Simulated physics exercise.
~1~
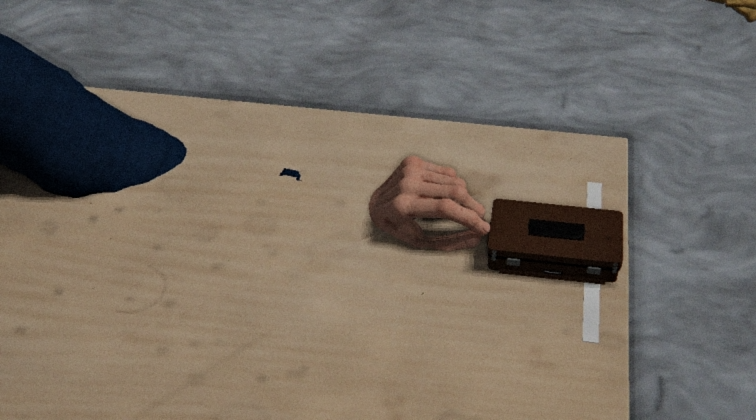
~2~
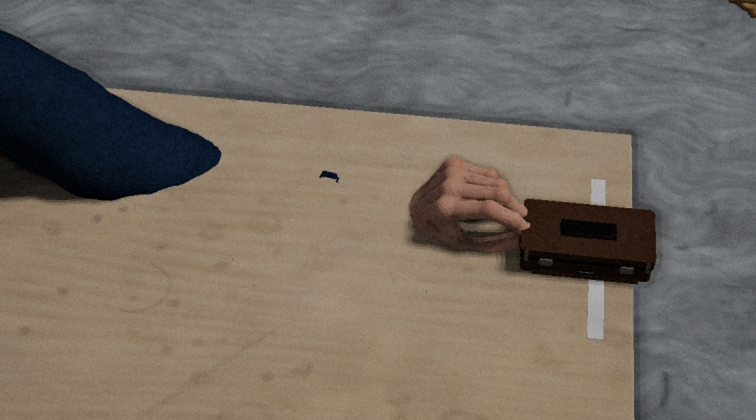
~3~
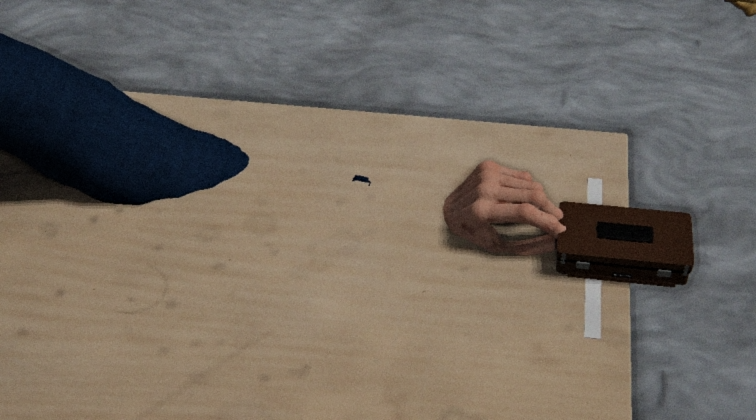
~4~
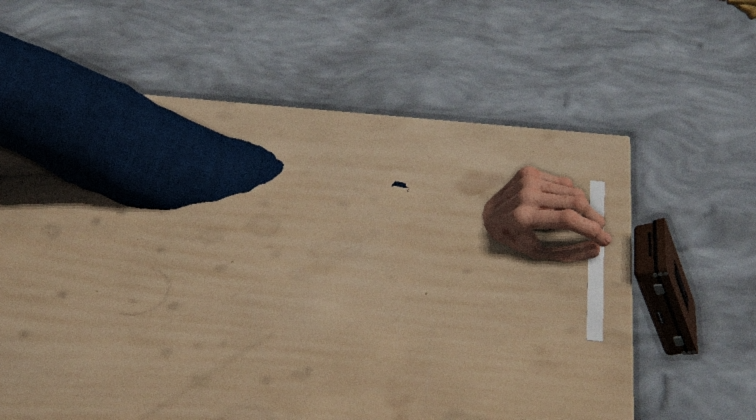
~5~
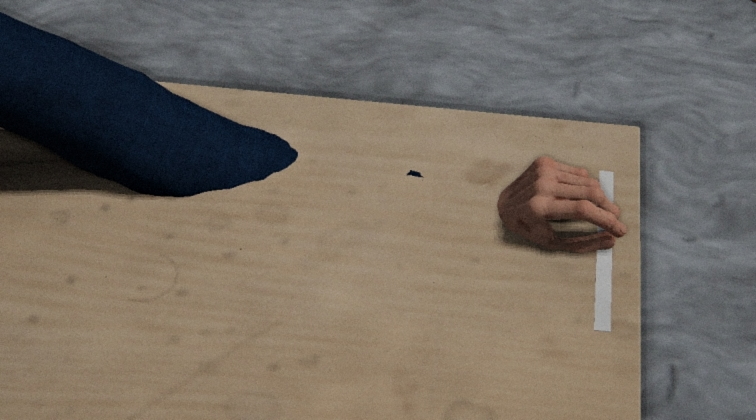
At first, a hand rests on a pale wooden tabletop with its fingertips against a small brown case, which sits over a strip of white tape near the right edge. A dark blue, sleeve-like shape reaches in from the left. The hand pushes the case steadily to the right, and the blue shape and a small dark piece on the table shift the same way. Soon the case juts well past the edge. It then tips off, turning onto its side in the air beside the table. Finally, the case is gone from view, and the hand remains by the tape.
